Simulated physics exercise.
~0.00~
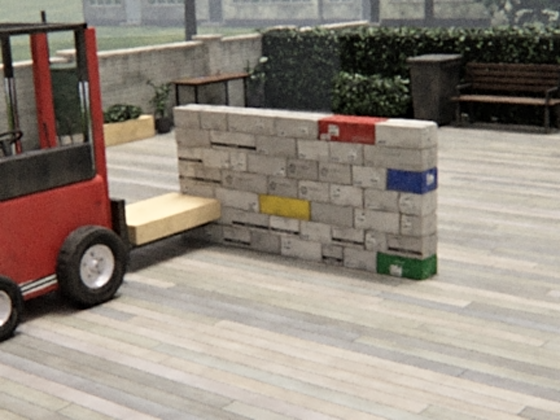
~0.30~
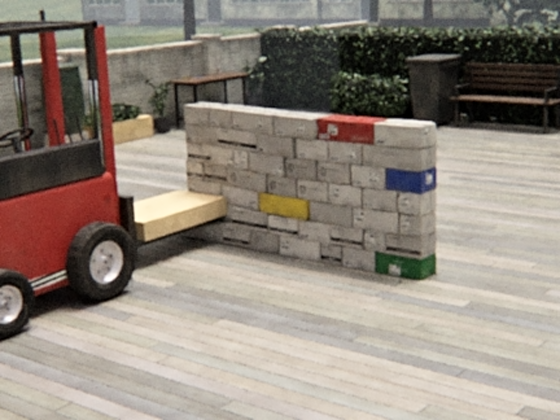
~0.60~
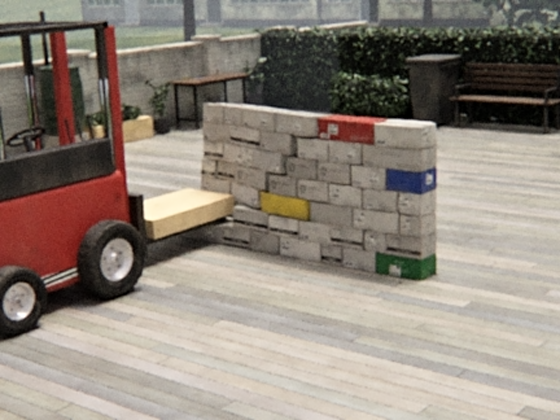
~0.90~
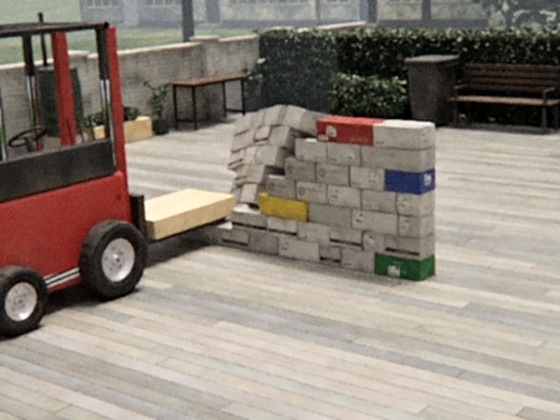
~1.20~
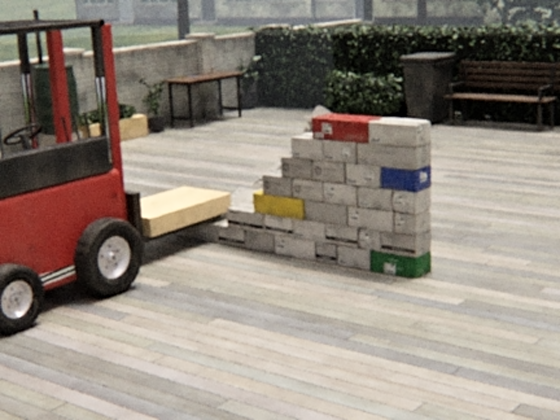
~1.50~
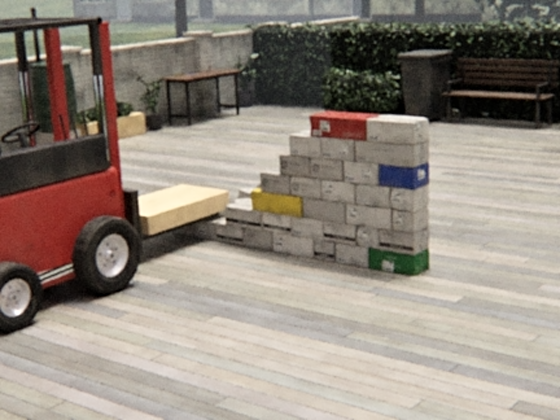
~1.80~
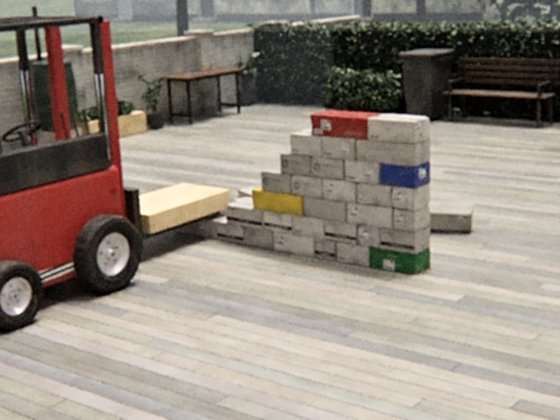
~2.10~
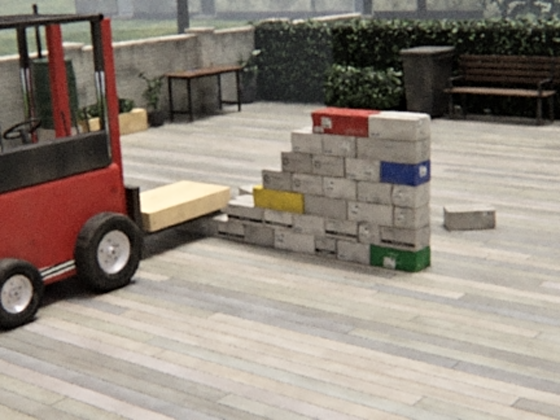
A red forklift pushes into a block wall, collapsing its left side while the rest stands.
